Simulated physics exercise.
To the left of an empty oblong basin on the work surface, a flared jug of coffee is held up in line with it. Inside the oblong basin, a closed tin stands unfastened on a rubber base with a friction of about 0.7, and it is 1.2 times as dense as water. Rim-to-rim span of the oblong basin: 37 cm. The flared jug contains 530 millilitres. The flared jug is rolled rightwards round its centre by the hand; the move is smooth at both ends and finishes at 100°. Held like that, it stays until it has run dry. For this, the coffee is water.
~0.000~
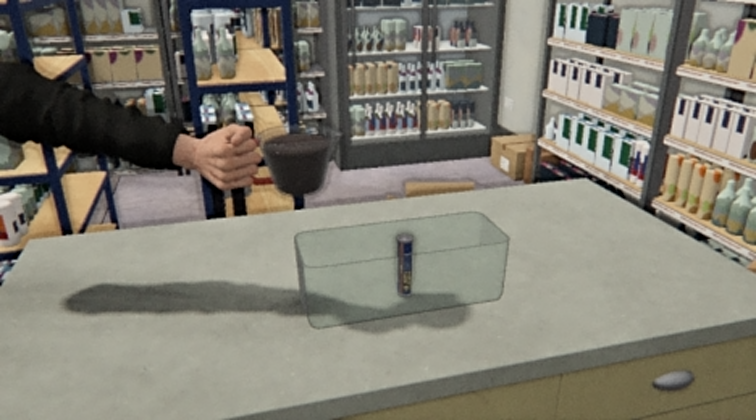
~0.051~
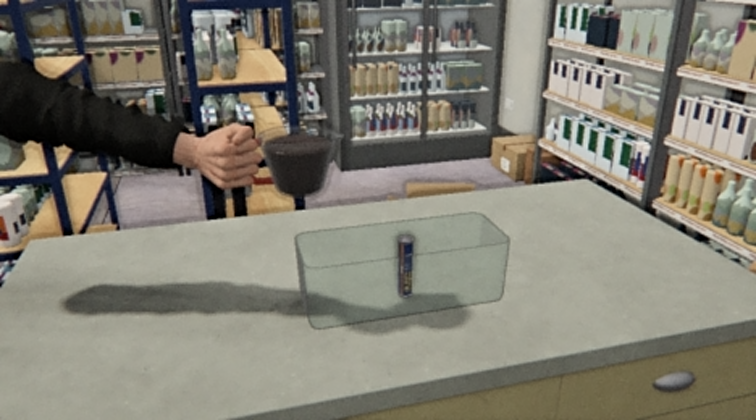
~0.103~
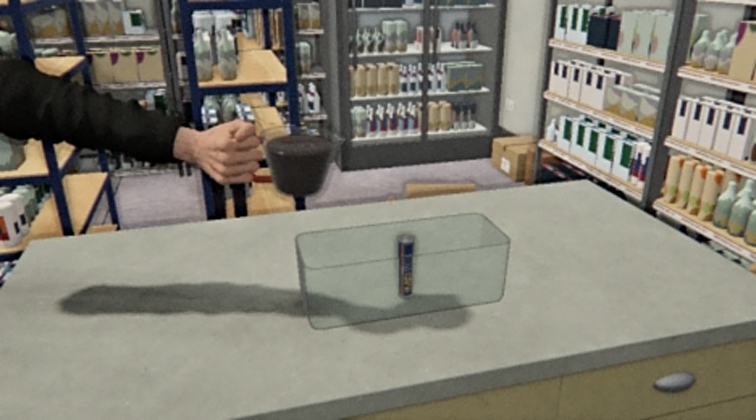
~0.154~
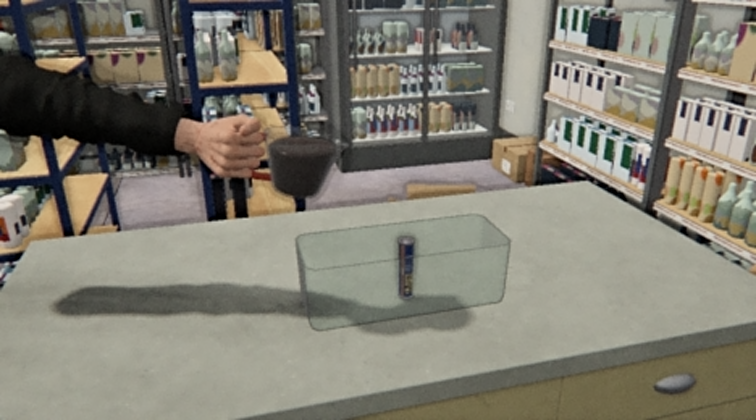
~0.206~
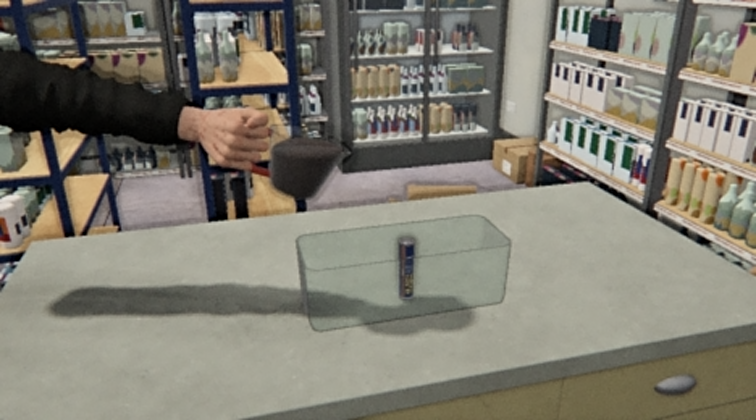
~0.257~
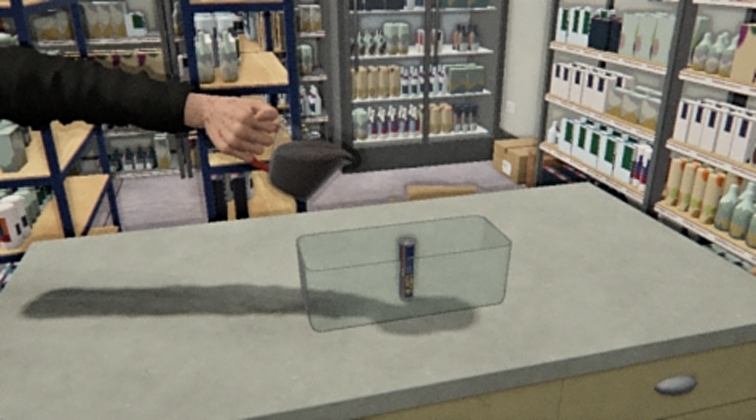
At the start, a hand reaching in from the left holds a flared jug of dark coffee upright, above and left of a clear oblong basin and a small tin on a counter. The hand then rolls the jug rightwards, barely at first, then more steeply, until coffee reaches its lip.
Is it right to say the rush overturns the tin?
It will not come down.
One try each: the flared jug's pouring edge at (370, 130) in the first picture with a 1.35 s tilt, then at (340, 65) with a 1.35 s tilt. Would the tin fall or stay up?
Trial 1 - tin tips; trial 2 - tin tips.
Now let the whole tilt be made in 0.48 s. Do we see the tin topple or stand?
Outcome - the tin remains standing.
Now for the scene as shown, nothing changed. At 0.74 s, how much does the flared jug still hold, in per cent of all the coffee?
Close to 4 percent of the total.
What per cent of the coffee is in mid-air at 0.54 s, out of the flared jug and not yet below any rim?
I'd say close to 36 per cent.
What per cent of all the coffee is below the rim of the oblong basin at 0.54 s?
About 28 per cent.
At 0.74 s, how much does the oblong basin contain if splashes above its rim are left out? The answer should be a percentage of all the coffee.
About 88 per cent.
After 0.54 s the tilt is 88° and 36 per cent is still to pour; the tin stands where it began.
After 0.74 s the tilt is 100° and 4 per cent is still to pour; the tin stands where it began.
After 0.96 s the tilt is 100° and 0 per cent is still to pour; the tin stands where it began.
After 1.19 s the tilt is 100° and 0 per cent is still to pour; the tin stands where it began.
In the end the tin stands where it began.
